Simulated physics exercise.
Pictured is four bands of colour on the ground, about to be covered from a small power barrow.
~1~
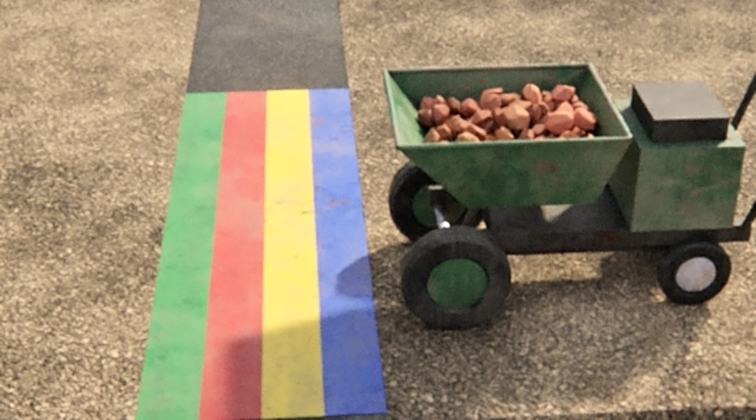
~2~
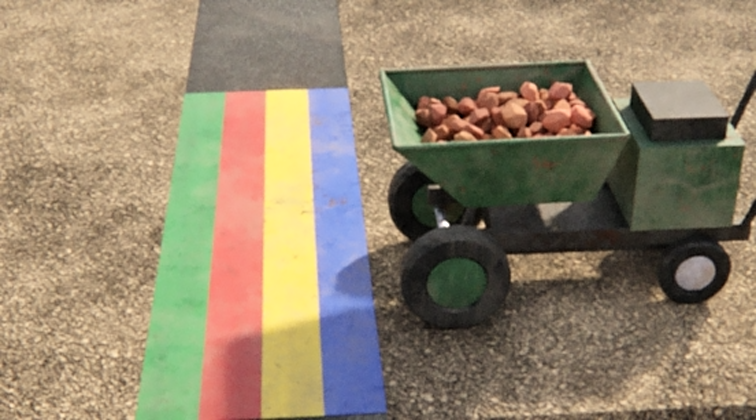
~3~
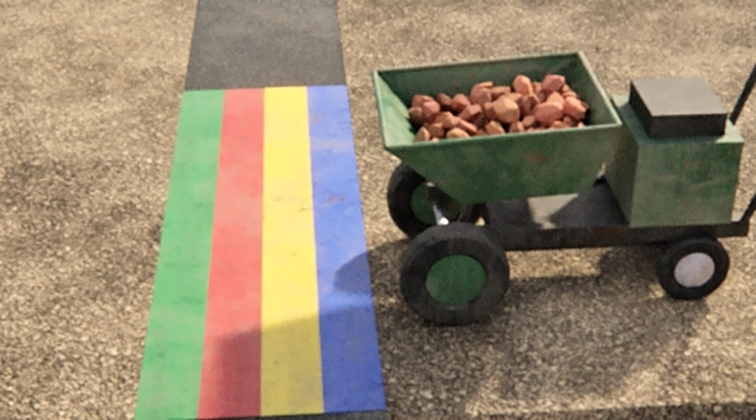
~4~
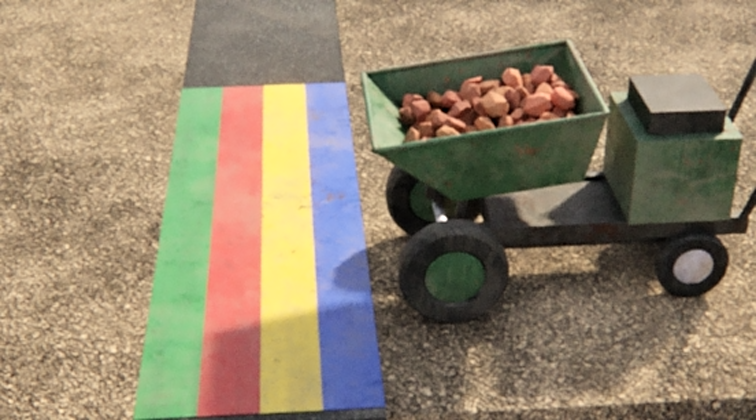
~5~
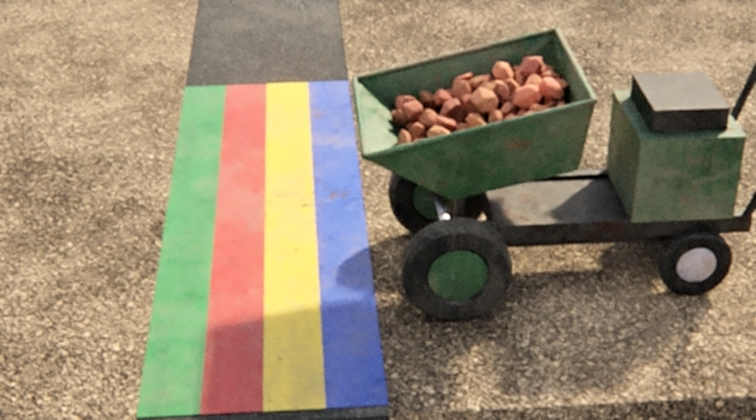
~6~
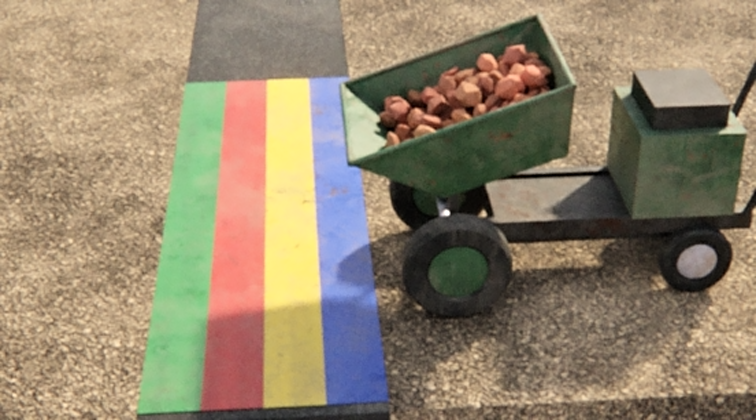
On rough paved ground, a green skip of reddish rubble tilting gradually leftward on a small barrow beside four coloured stripes.
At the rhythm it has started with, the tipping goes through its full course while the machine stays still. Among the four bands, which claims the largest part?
The red one claims the largest part.
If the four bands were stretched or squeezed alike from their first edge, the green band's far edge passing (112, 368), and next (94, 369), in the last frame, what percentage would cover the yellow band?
Roughly 20 % and 30 %.
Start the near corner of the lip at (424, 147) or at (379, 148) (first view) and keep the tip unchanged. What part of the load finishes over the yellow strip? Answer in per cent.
The first position yields around 30 per cent; the second yields around 0 per cent.
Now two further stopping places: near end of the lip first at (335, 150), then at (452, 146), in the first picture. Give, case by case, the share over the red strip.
The first gives close to 10 per cent and the second 20 per cent.
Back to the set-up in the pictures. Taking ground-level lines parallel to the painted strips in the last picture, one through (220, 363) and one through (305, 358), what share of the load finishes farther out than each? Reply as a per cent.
Roughly 40 per cent, then roughly 70 per cent.
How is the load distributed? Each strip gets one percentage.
The blue strip carries 0 per cent, the yellow strip 15 per cent, the red strip 30 per cent and the green strip 20 per cent.
Soon after the last picture, skip tipped steeply; all in the skip.
A little later, skip tipped right over; about half in the skip; a small part over the yellow strip; about a quarter over the red strip; a stray few over the green strip.
Later still, skip tipped right over; about a quarter in the skip; a small part over the yellow strip; about a third over the red strip; about a quarter over the green strip; a small part off the paint.
By the end, skip tipped right over; about a quarter in the skip; none over the blue strip; a small part over the yellow strip; about a third over the red strip; about a quarter over the green strip; a small part off the paint.
